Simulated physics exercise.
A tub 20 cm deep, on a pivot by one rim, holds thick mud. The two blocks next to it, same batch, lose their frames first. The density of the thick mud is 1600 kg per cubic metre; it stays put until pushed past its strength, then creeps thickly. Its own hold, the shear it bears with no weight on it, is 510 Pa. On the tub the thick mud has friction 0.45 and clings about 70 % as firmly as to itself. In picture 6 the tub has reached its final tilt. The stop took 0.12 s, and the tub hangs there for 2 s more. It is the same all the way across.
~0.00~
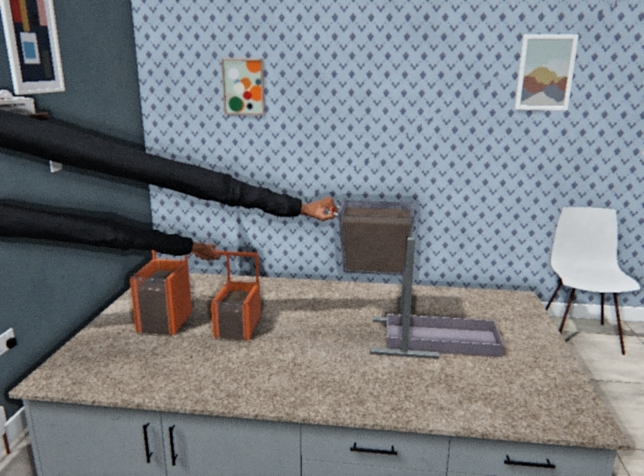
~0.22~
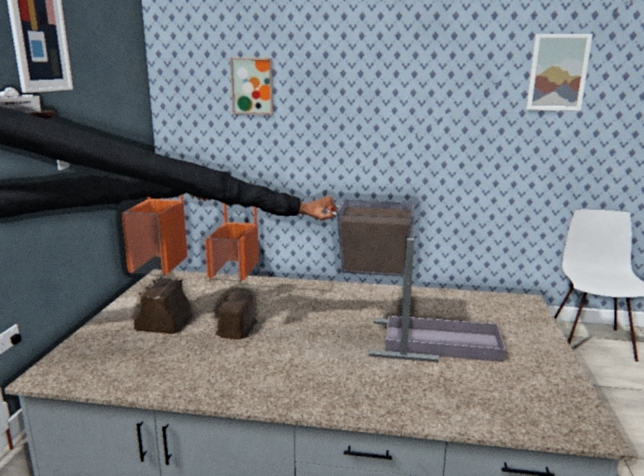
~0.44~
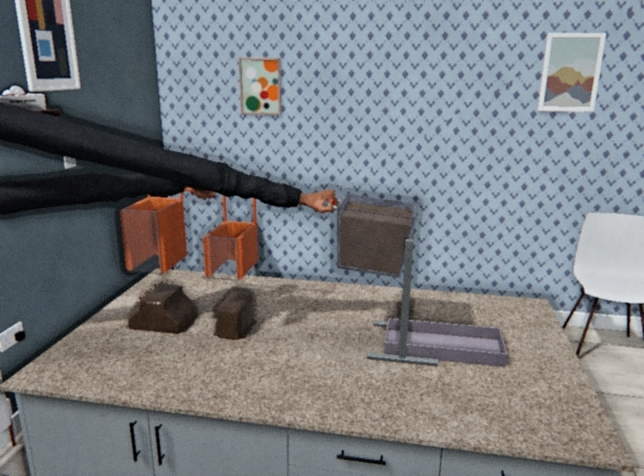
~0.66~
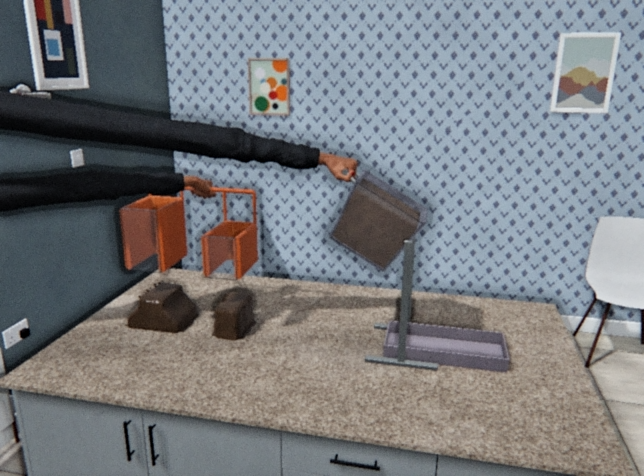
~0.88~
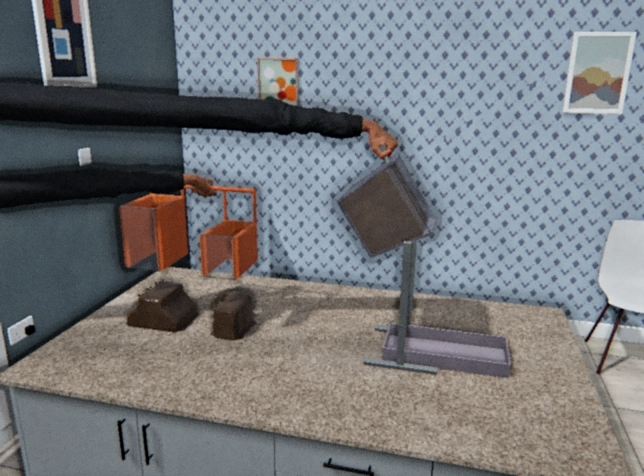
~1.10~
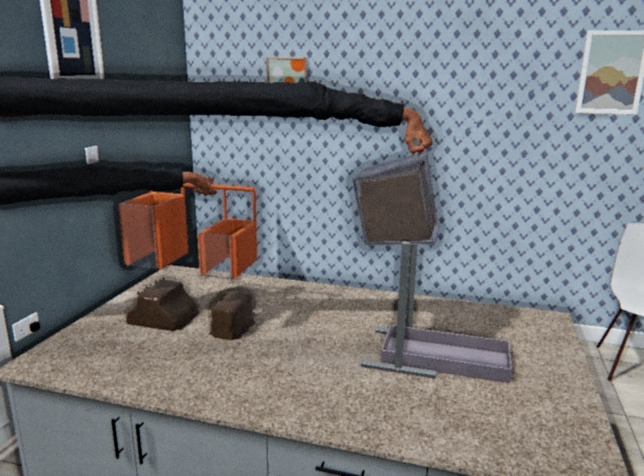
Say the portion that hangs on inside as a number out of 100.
It comes to some 64 %.
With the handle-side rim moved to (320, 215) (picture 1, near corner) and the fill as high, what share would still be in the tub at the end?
In that case some 45 per cent.
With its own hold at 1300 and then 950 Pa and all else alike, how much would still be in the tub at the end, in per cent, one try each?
In turn about 100 %, 100 %.
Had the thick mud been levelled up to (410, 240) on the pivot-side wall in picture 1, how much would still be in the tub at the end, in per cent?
It would be near 100 %.
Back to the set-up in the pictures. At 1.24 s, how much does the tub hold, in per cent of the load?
About 95 %.
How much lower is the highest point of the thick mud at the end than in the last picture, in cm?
Roughly 8 cm.
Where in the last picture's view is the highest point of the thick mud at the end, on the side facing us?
Near (394, 199).
By 1.24 s, the tub is at 77 degrees and holds 94 %.
By 1.41 s, the tub is at 77 degrees and holds 75 %.
By 1.58 s, the tub is at 77 degrees and holds 65 %.
By 1.75 s, the tub is at 77 degrees and holds 64 %.
By 3.10 s, at the end, the tub is at 77 degrees and holds 64 %.
